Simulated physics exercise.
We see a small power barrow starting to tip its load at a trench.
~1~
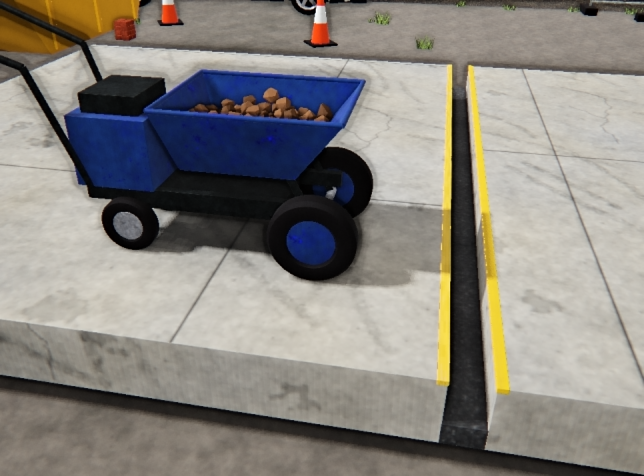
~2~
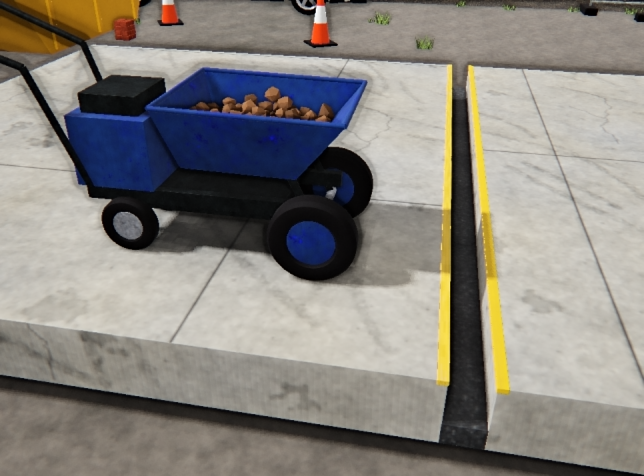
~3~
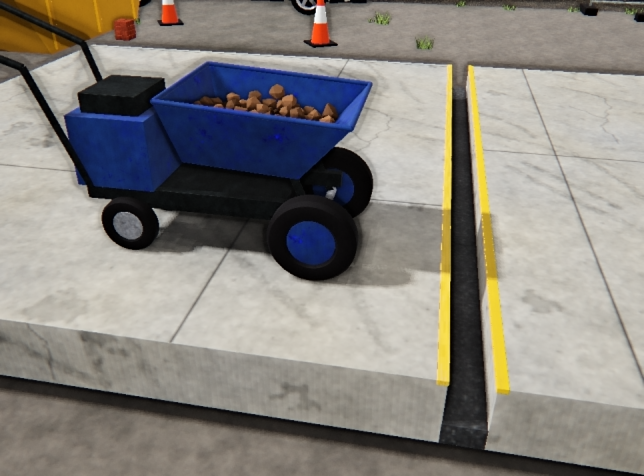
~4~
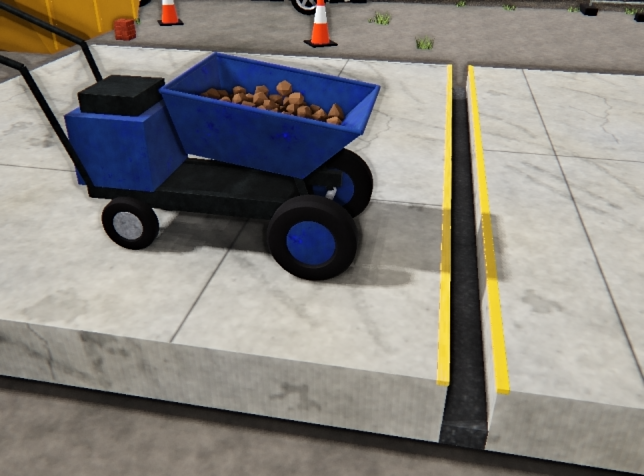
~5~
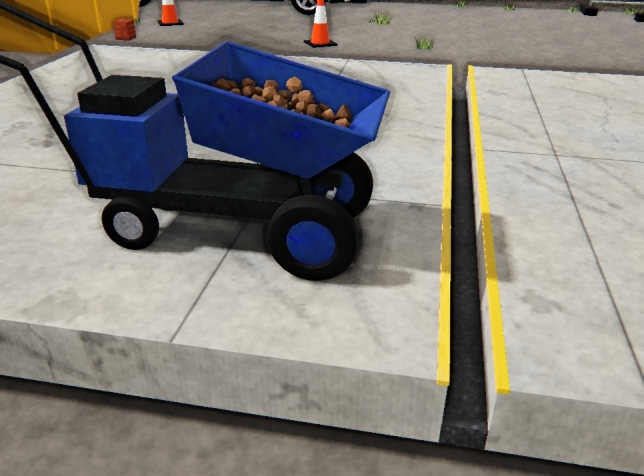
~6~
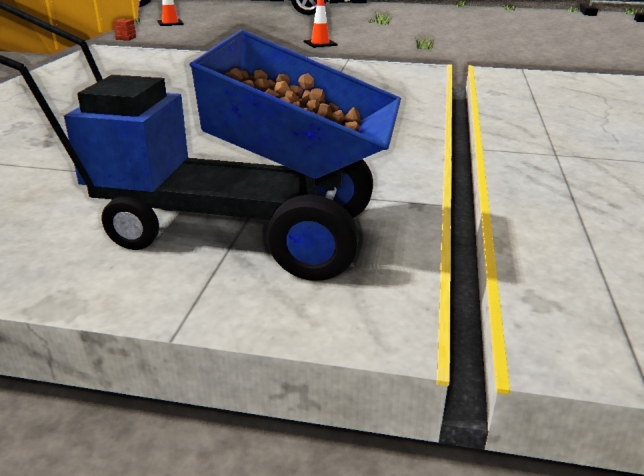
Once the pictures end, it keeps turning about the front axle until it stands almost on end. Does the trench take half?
It catches over half.
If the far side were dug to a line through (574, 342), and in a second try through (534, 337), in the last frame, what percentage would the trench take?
The first gives 100 %, the second 100 %.
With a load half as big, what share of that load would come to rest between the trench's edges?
Some 100 per cent.
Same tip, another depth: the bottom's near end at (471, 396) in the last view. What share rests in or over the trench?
About 40 per cent.
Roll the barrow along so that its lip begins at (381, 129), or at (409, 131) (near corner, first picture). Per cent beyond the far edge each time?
The first gives 80 %, the second 100 %.
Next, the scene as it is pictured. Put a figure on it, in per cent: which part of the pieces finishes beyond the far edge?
Near 25 %.
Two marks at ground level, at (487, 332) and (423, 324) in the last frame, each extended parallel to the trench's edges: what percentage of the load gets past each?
Roughly 30 per cent, and 100 per cent.
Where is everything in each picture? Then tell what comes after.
Lip of the skip at (342, 126), level; top of the load at (262, 123), clay clods; first edge of the trench at (445, 325); far edge at (498, 332), the trench under half as wide as the skip, and about as deep as wide, in the first picture.
Lip of the skip at (345, 127), level; top of the load at (236, 118), in the second picture.
Lip of the skip at (351, 129), tipped barely; top of the load at (240, 114), in the third picture.
Lip of the skip at (361, 133), tipped a little; top of the load at (242, 114), in the fourth picture.
Lip of the skip at (373, 139), tipped a little; top of the load at (248, 93), in the fifth picture.
Lip of the skip at (386, 147), tipped clearly; top of the load at (244, 88); first edge of the trench at (445, 325); far edge at (498, 332), in the sixth picture.
Soon after the last picture, skip tipped steeply; all in the skip.
A little later, skip tipped right over; most in the skip; a stray few short of the trench; a small part in or heaped over the trench; a small part beyond it; a small part falling.
Later still, skip tipped right over; a stray few in the skip; a stray few short of the trench; most in or heaped over the trench; about a quarter beyond it.
At rest, skip tipped right over; a stray few short of the trench; most in or heaped over the trench; about a quarter beyond it.
